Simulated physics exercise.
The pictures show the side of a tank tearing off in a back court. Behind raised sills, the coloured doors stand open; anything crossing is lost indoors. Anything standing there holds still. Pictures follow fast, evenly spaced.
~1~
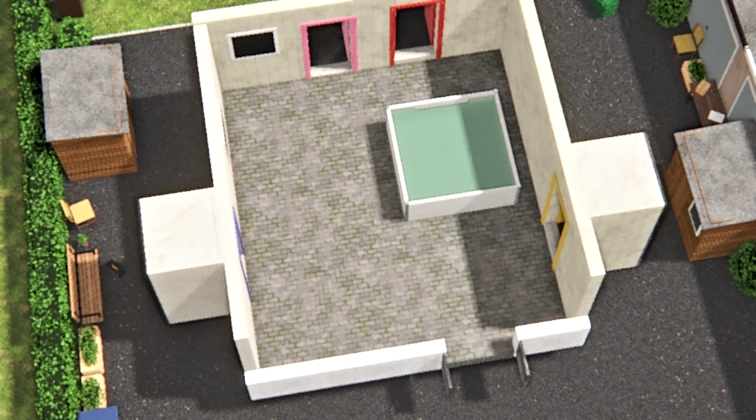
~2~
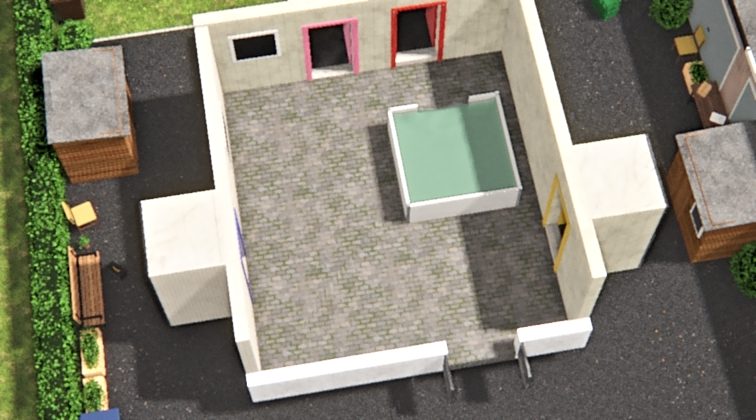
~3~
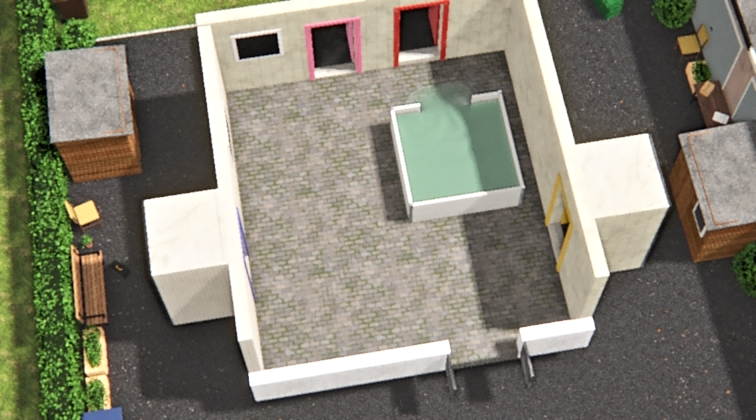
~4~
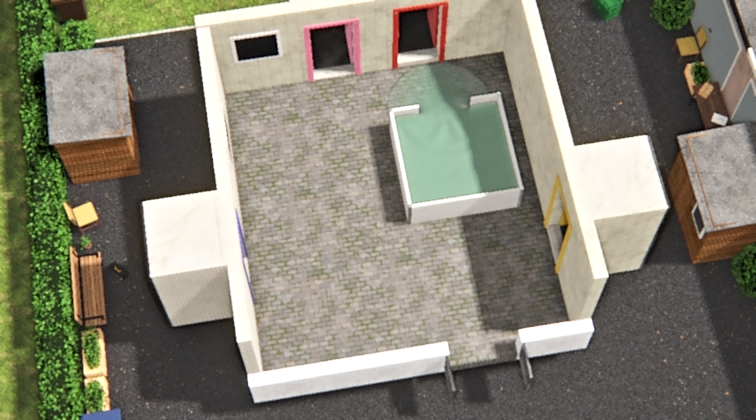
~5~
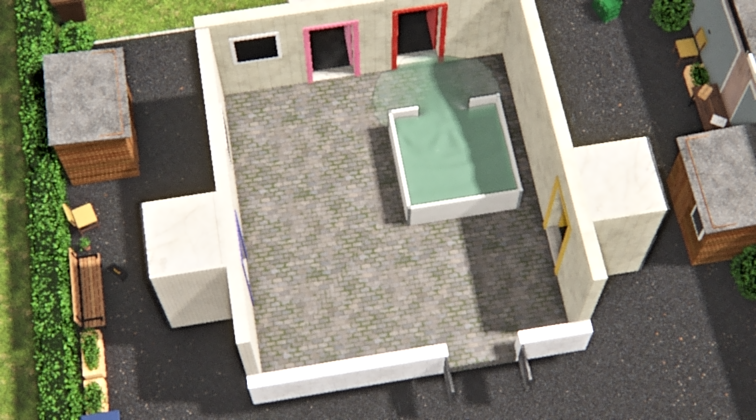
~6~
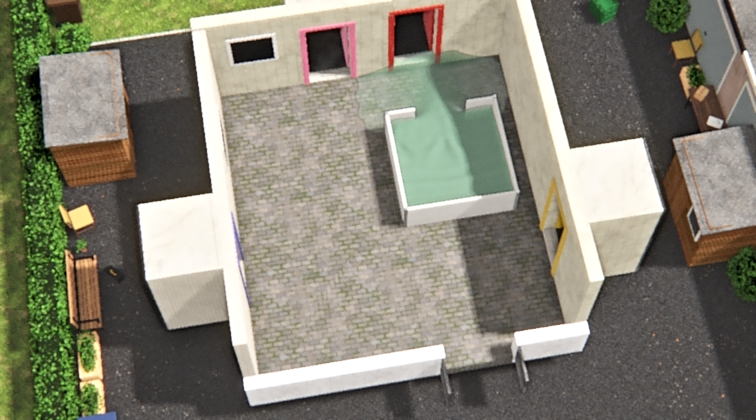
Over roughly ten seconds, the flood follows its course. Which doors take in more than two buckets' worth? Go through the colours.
I expect the red door to go over the limit; I expect the yellow door to stay within two buckets; I expect the pink door to go over the limit; I expect the blue door to stay within two buckets.
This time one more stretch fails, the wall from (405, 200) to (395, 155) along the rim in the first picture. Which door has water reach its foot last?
The yellow one.
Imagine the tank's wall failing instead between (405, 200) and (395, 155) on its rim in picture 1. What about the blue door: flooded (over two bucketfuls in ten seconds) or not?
As far as I can tell, the blue door door breaks the threshold.
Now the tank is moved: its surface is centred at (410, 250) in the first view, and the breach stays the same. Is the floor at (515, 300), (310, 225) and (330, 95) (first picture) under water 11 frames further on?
Check in sequence: Still parched, still parched, soaked through.
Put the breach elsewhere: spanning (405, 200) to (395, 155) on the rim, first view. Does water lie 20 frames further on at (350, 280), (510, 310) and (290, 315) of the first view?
One after the other: Wet, dry, flooded.
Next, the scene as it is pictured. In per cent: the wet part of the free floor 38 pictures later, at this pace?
It comes to 75 per cent.
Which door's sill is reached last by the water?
That is the one in blue.
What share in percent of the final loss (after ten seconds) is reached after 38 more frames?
My reading is near 80 per cent.
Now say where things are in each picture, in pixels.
The first picture shows still water in the water tank at (452, 148).
In the second picture, water pours out on the water tank's far side and has run to a hidden place.
In the third picture, the front is at (464, 88), out from the gap on the water tank's far side.
In the fourth picture, the front is at (427, 65), out from the gap on the water tank's far side.
In the fifth picture, water pours out on the water tank's far side and has run to (388, 72).
In the sixth picture, the front is at (362, 77), out from the gap on the water tank's far side.
A moment on, water covers 15 % of the floor; the red door far over two buckets in, the yellow door not reached, the pink door wet at the sill, nothing in, the blue door not reached.
Next, water covers 25 % of the floor; the red door far over two buckets in, the yellow door not reached, the pink door under two buckets in, the blue door not reached.
Then, water covers 45 % of the floor; the red door far over two buckets in, the yellow door wet at the sill, nothing in, the pink door over two buckets in, the blue door not reached.
Later, water covers 75 % of the floor; the red door far over two buckets in, the yellow door wet at the sill, nothing in, the pink door over two buckets in, the blue door wet at the sill, nothing in.
In the end, water covers 85 % of the floor; the red door far over two buckets in, the yellow door wet at the sill, nothing in, the pink door over two buckets in, the blue door wet at the sill, nothing in.
